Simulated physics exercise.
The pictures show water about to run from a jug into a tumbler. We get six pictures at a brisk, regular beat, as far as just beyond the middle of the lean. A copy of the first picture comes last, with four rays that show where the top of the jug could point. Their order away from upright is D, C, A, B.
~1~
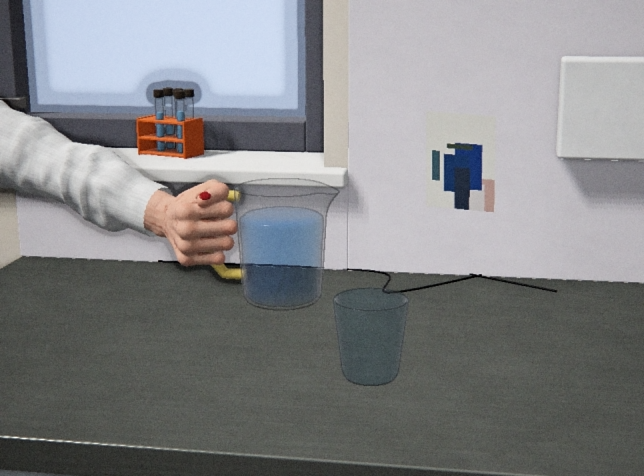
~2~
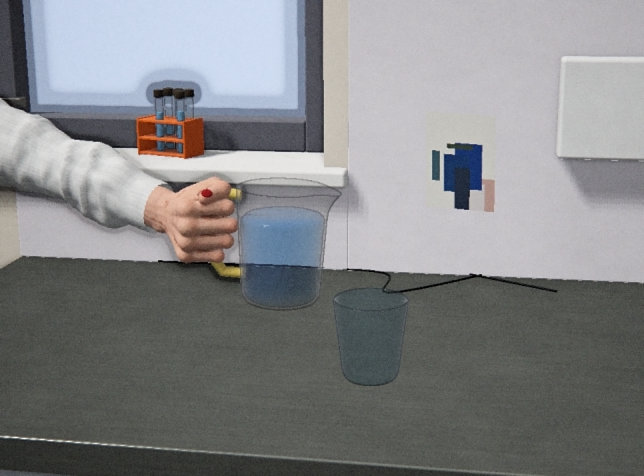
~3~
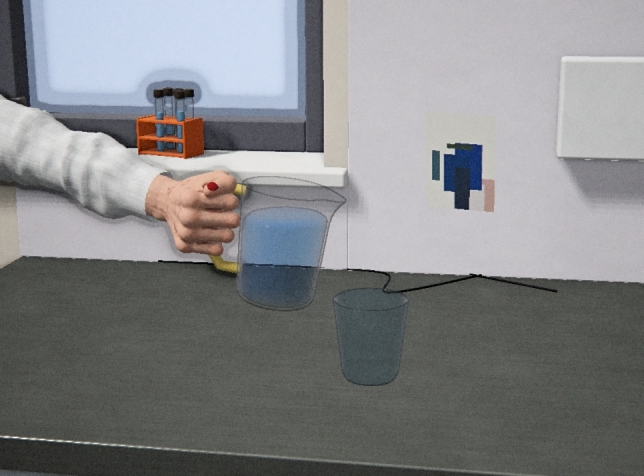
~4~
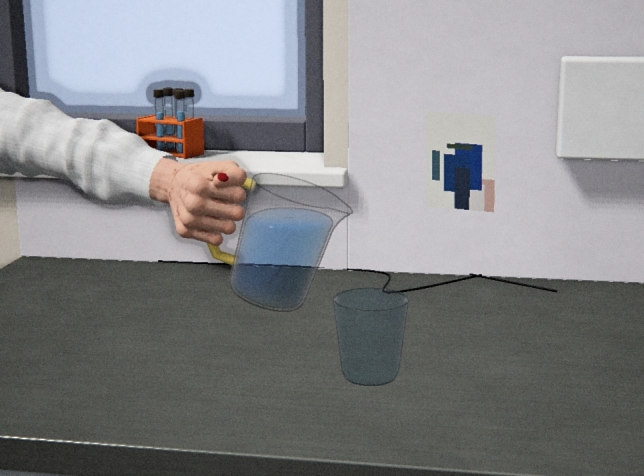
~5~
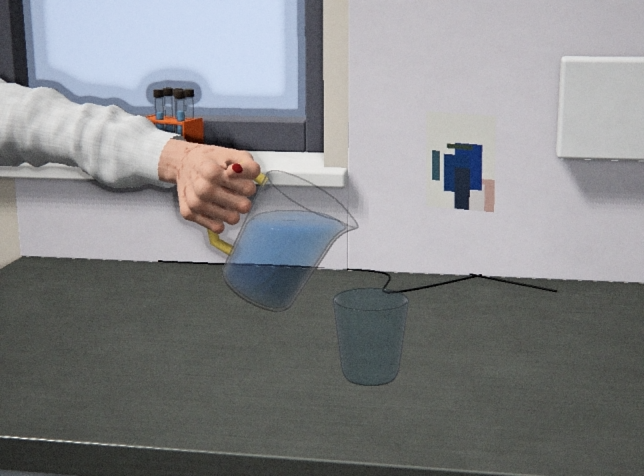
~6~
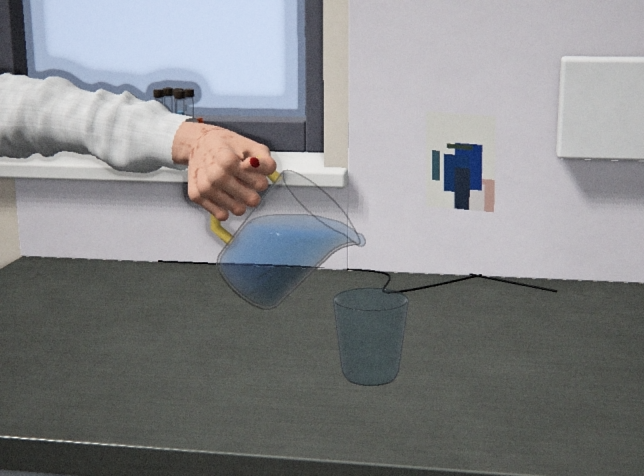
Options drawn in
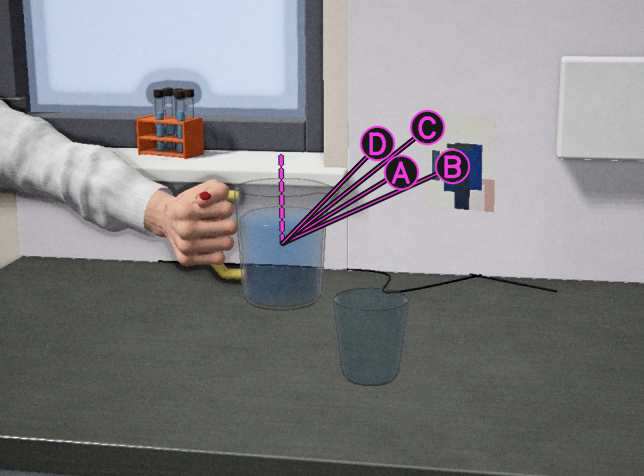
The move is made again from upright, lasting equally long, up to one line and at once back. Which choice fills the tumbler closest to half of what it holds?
I would pick tilt A.
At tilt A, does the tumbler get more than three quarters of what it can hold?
No.
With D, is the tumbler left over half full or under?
Under.
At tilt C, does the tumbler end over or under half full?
Under.
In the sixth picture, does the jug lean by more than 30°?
Yes.
In magenta, A at (385, 180); B at (436, 174); C at (414, 138); D at (366, 157).
If A is chosen, the tumbler ends with about 50 % of what it can hold.
If B is chosen, the tumbler ends with about 72 % of what it can hold.
If C is chosen, the tumbler ends with about 32 % of what it can hold.
If D is chosen, the tumbler ends with about 18 % of what it can hold.
